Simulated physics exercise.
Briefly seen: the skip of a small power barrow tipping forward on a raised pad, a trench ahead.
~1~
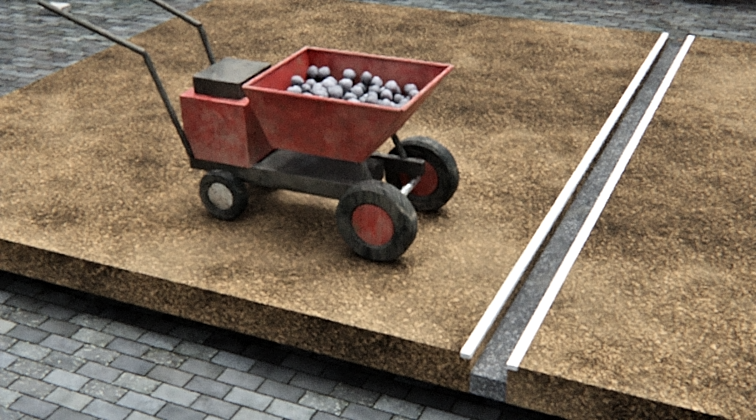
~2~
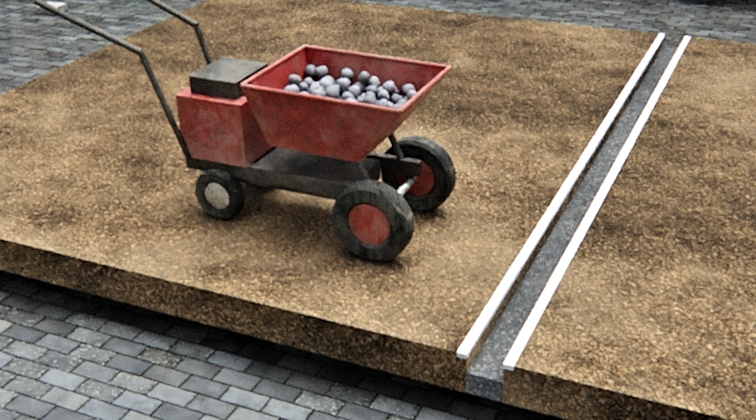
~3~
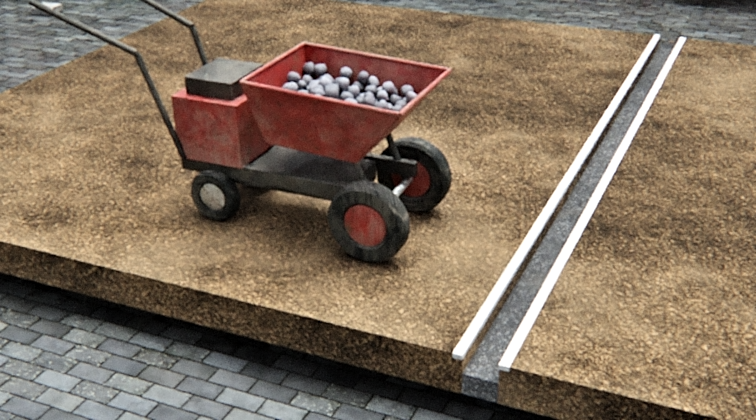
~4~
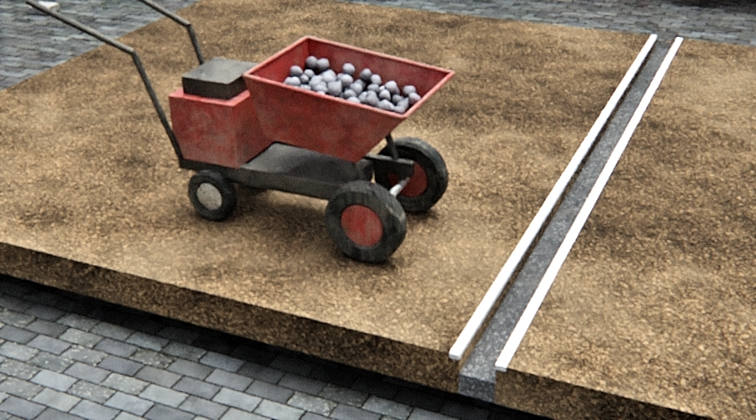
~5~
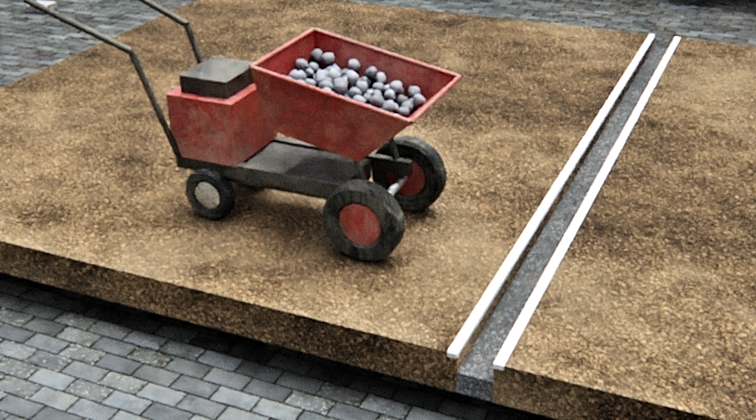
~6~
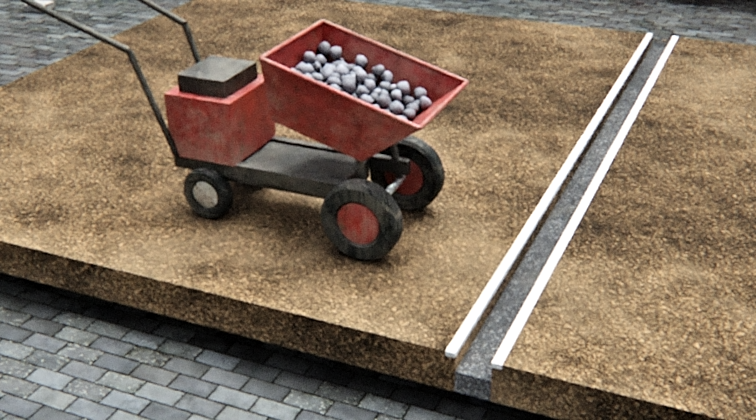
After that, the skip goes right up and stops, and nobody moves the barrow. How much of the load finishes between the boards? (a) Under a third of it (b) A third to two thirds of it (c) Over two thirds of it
Answer: B.
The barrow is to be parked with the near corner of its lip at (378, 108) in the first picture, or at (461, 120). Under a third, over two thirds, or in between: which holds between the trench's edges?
Note - stop 1: In the middle band; stop 2: Under a third.
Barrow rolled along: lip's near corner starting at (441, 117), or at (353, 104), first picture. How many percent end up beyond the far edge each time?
About 90 %, then 10 %.
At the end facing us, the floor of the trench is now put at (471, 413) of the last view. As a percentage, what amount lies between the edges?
I'd say roughly 60 in a hundred.
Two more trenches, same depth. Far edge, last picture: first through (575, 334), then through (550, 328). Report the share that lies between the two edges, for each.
First case 90 %, second case 70 %.
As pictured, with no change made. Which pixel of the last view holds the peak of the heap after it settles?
The peak rests near (545, 254).
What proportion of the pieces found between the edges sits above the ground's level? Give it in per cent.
I'd put it near 45 in a hundred.
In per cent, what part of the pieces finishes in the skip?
Around 0 in a hundred.
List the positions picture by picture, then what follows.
In the first picture, lip of the skip at (401, 111), level; top of the load at (335, 93), round cobbles; first edge of the trench at (491, 312); far edge at (535, 322), the trench under half as wide as the skip, and about half as deep as wide.
In the second picture, lip of the skip at (399, 112), level; top of the load at (333, 92).
In the third picture, lip of the skip at (400, 115), tipped barely; top of the load at (318, 91).
In the fourth picture, lip of the skip at (404, 118), tipped a little; top of the load at (321, 88).
In the fifth picture, lip of the skip at (411, 122), tipped a little; top of the load at (321, 82).
In the sixth picture, lip of the skip at (419, 129), tipped clearly; top of the load at (328, 77); first edge of the trench at (476, 311); far edge at (520, 321).
Soon, skip tipped steeply; all in the skip.
A while on, skip tipped right over; most in the skip; a stray few short of the trench; a small part in or heaped over the trench; a stray few beyond it; a stray few falling.
Towards the end, skip tipped right over; a small part in the skip; a small part short of the trench; about half in or heaped over the trench; about a third beyond it.
Finally, skip tipped right over; a small part short of the trench; about half in or heaped over the trench; about half beyond it.
